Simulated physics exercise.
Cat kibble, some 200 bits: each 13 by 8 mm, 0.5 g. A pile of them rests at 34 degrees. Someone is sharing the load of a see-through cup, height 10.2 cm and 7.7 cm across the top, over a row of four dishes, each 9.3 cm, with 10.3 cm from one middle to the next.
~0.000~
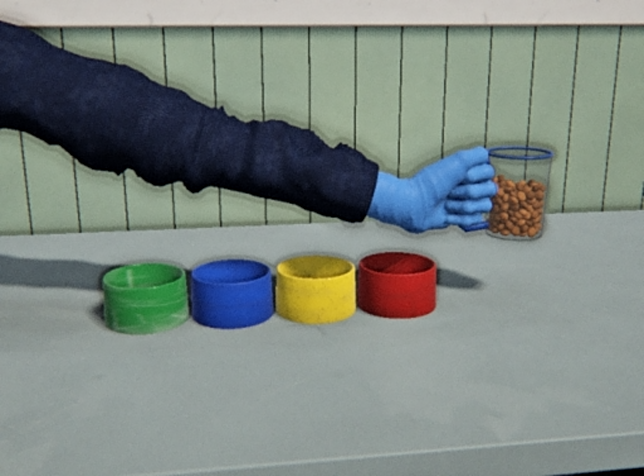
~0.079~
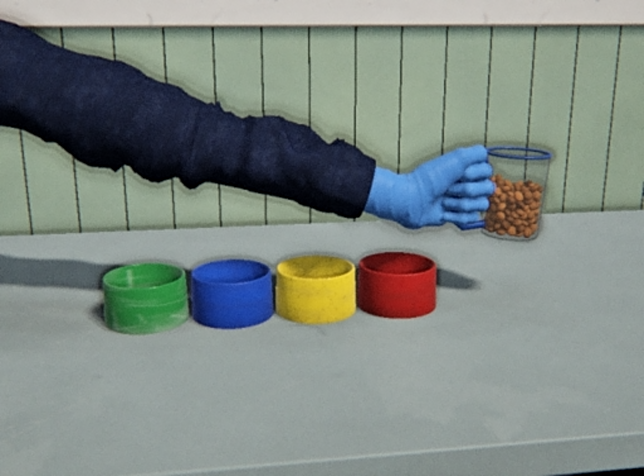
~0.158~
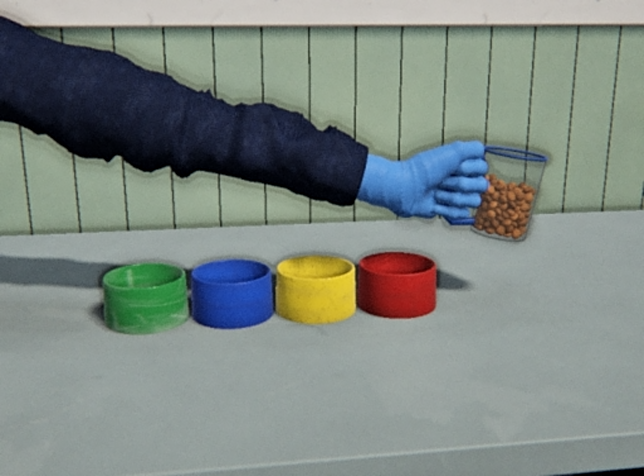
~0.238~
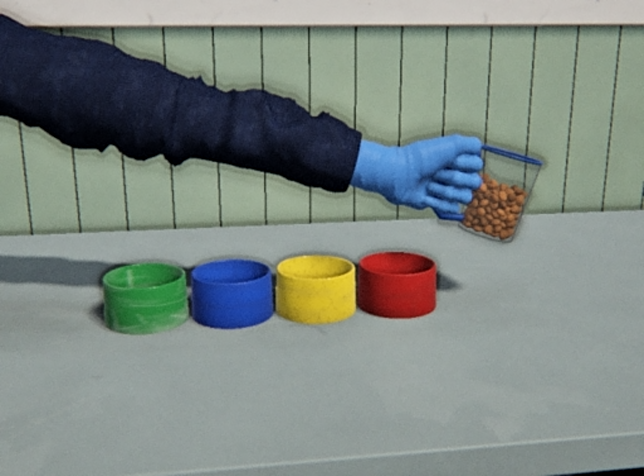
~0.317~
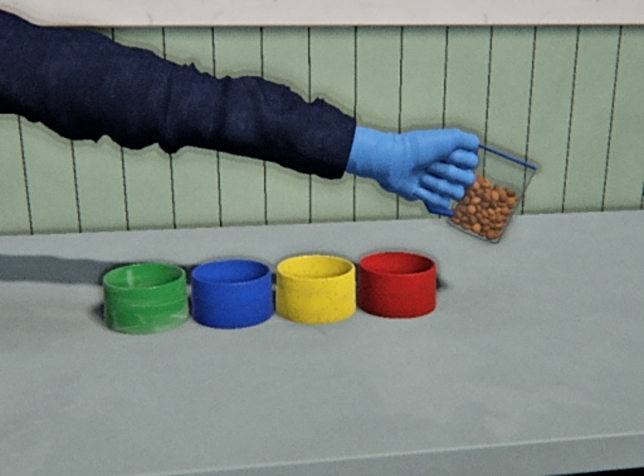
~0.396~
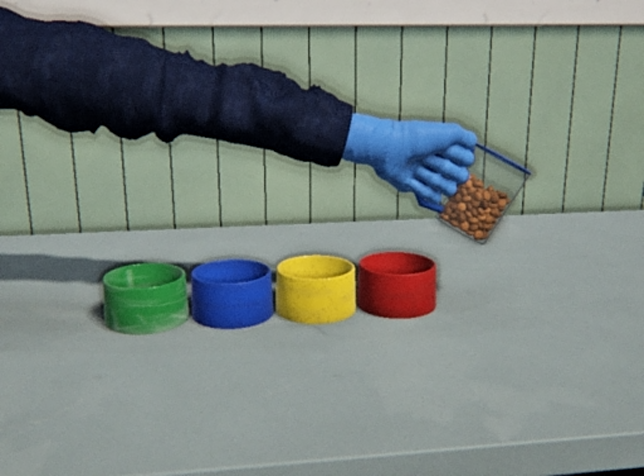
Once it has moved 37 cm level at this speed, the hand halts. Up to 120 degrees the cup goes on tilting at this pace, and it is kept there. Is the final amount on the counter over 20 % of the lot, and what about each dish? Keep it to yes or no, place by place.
Place by place: Red yes, blue no, green no, yellow no, counter no.
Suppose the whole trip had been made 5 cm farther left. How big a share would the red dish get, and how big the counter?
Shares would be red 30 and counter 20.
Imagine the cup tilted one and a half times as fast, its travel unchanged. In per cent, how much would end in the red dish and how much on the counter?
In the red dish 40; on the counter 60.
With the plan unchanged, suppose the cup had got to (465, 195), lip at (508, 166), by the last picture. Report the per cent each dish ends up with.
Red: 0 / blue: 70 / green: 0 / yellow: 10.
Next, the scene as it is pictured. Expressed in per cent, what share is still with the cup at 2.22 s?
My estimate is about 0 per cent.
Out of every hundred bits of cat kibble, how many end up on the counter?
Near 5 percent, roughly speaking.
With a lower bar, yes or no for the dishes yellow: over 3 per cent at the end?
Yellow yes.
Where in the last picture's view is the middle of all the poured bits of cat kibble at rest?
I'd put it at about (390, 289).
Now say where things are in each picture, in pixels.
In the first frame, cup at (516, 193), tilt 0 degrees, lip at (549, 152), moved 0.0 cm; middle of the pieces at (515, 213); red dish at (397, 264); yellow dish at (316, 268); blue dish at (231, 272); green dish at (144, 276).
In the second frame, cup at (513, 194), tilt 2 degrees, lip at (547, 153), moved 0.4 cm; middle of the pieces at (511, 213).
In the third frame, cup at (506, 194), tilt 8 degrees, lip at (543, 157), moved 1.3 cm; middle of the pieces at (502, 213).
In the fourth frame, cup at (497, 194), tilt 15 degrees, lip at (539, 162), moved 2.4 cm; middle of the pieces at (491, 213).
In the fifth frame, cup at (489, 194), tilt 22 degrees, lip at (533, 167), moved 3.5 cm; middle of the pieces at (481, 212).
In the sixth frame, cup at (481, 195), tilt 29 degrees, lip at (527, 173), moved 4.6 cm; middle of the pieces at (471, 212); red dish at (397, 264); yellow dish at (316, 268); blue dish at (231, 272); green dish at (144, 276). Its pace works out near 85 degrees a second; the hand travels 14 cm a second.
After 1.49 s, tilt 120 degrees; cup holds 80 %, red 20 %.
After 2.22 s, tilt 120 degrees; cup holds 0 %, red 85 %, yellow 5 %.
After 2.98 s, tilt 120 degrees; cup holds 0 %, red 85 %, yellow 5 %.
In the end, at 3.3 s, red 85 %, blue 0 %, green 0 %, yellow 5 %, counter 5 %.
